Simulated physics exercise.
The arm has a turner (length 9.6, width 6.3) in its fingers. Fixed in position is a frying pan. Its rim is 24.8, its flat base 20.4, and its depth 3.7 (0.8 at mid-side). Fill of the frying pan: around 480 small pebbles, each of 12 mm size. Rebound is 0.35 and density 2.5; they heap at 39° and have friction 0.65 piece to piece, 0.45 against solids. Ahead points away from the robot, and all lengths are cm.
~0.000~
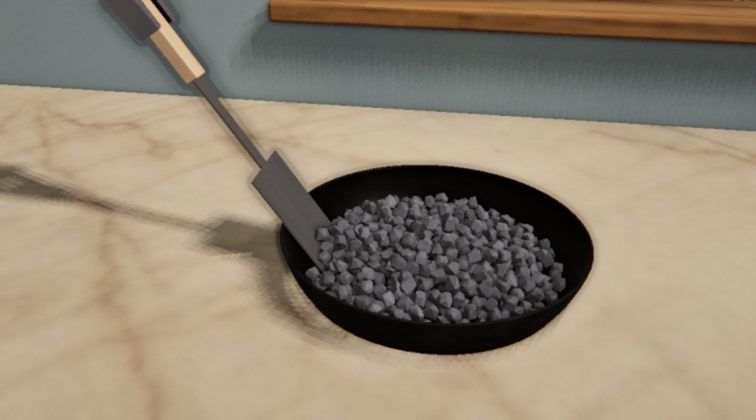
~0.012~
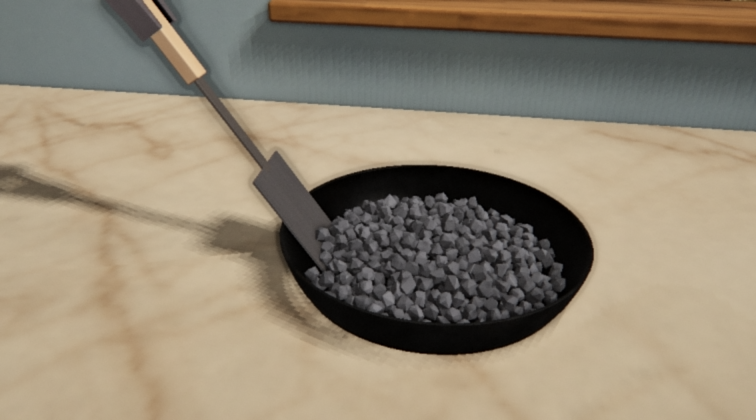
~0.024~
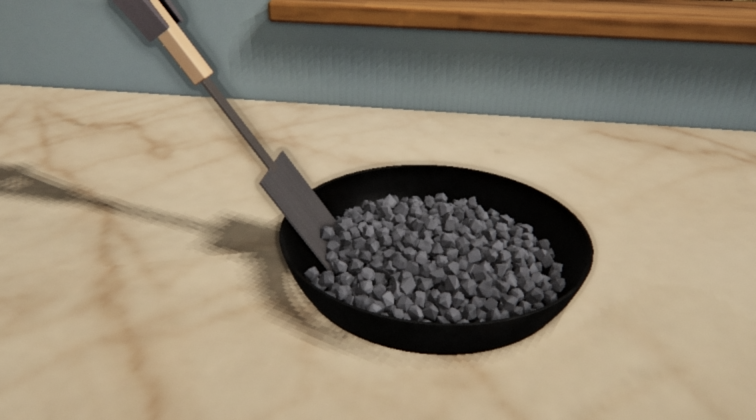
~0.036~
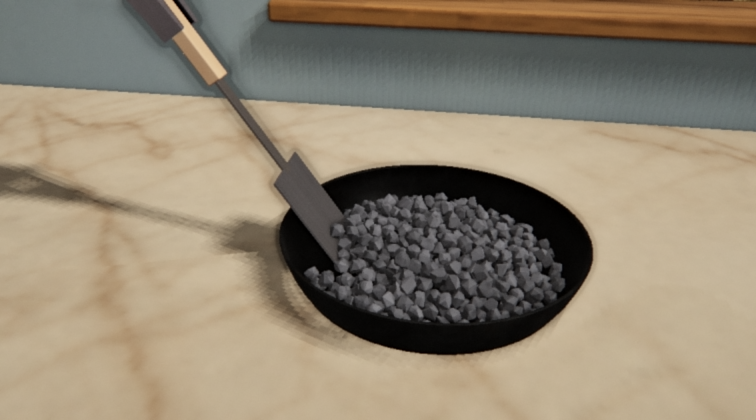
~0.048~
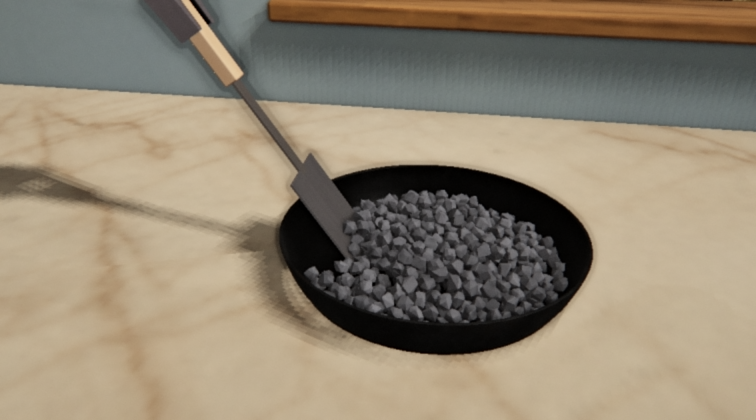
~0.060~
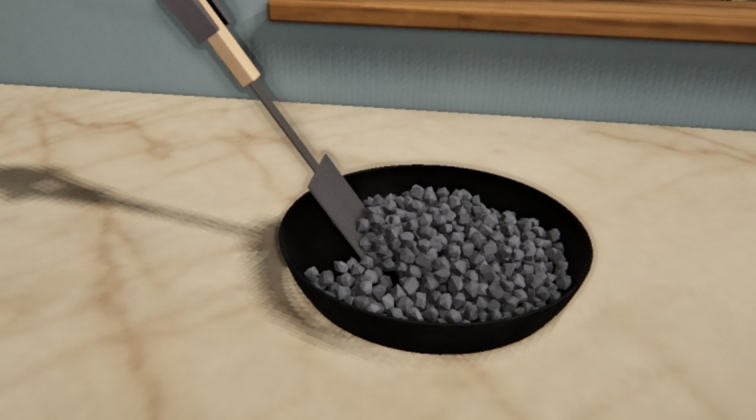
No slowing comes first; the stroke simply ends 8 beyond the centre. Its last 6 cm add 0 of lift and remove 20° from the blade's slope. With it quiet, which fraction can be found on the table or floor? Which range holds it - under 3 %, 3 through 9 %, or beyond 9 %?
The range 3 through 9 % holds it.
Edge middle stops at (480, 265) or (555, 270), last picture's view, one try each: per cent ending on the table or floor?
Some 0 and 15 per cent.
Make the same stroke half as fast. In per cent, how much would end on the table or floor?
0 per cent, roughly.
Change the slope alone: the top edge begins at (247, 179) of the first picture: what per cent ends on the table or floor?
Spill: Approx. 0 per cent.
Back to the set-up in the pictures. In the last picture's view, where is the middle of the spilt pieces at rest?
Near (635, 280) in the last picture.
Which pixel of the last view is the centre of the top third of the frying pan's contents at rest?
Approximately at pixel (529, 241).
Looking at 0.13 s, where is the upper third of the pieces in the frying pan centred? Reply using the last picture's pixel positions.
I'd say close to (482, 233).
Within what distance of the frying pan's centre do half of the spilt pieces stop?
I'd say some 20 centimetres, give or take.
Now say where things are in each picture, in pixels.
In the first picture, the turner top edge at (264, 166), sloping 55°; upper third of the load around (428, 241), from x 310 to 560, top at y 200; 478 in the frying pan.
In the second picture, the turner top edge at (265, 166), sloping 55°; upper third of the load around (427, 241), from x 310 to 555, top at y 200.
In the third picture, the turner top edge at (271, 166), sloping 55°; upper third of the load around (426, 238), from x 310 to 555, top at y 200.
In the fourth picture, the turner top edge at (285, 167), sloping 55°; upper third of the load around (425, 239), from x 310 to 555, top at y 200.
In the fifth picture, the turner top edge at (301, 168), sloping 55°; upper third of the load around (427, 238), from x 310 to 560, top at y 195.
In the sixth picture, the turner top edge at (317, 169), sloping 55°; upper third of the load around (430, 238), from x 310 to 565, top at y 190; 478 in the frying pan.
After 0.10 s, sloping 55°, highest piece 6 above the table; 478 in the frying pan.
After 0.13 s, sloping 49°, highest piece 7 above the table; 478 in the frying pan.
After 0.35 s, sloping 35°, highest piece 6 above the table; 451 in the frying pan, 26 on the table or floor, 1 on the blade or in flight.
After 1.40 s, sloping 35°, highest piece 6 above the table; 451 in the frying pan, 27 on the table or floor.
In the end, 451 in the frying pan, 27 on the table or floor. That is 6 % on the table or floor.
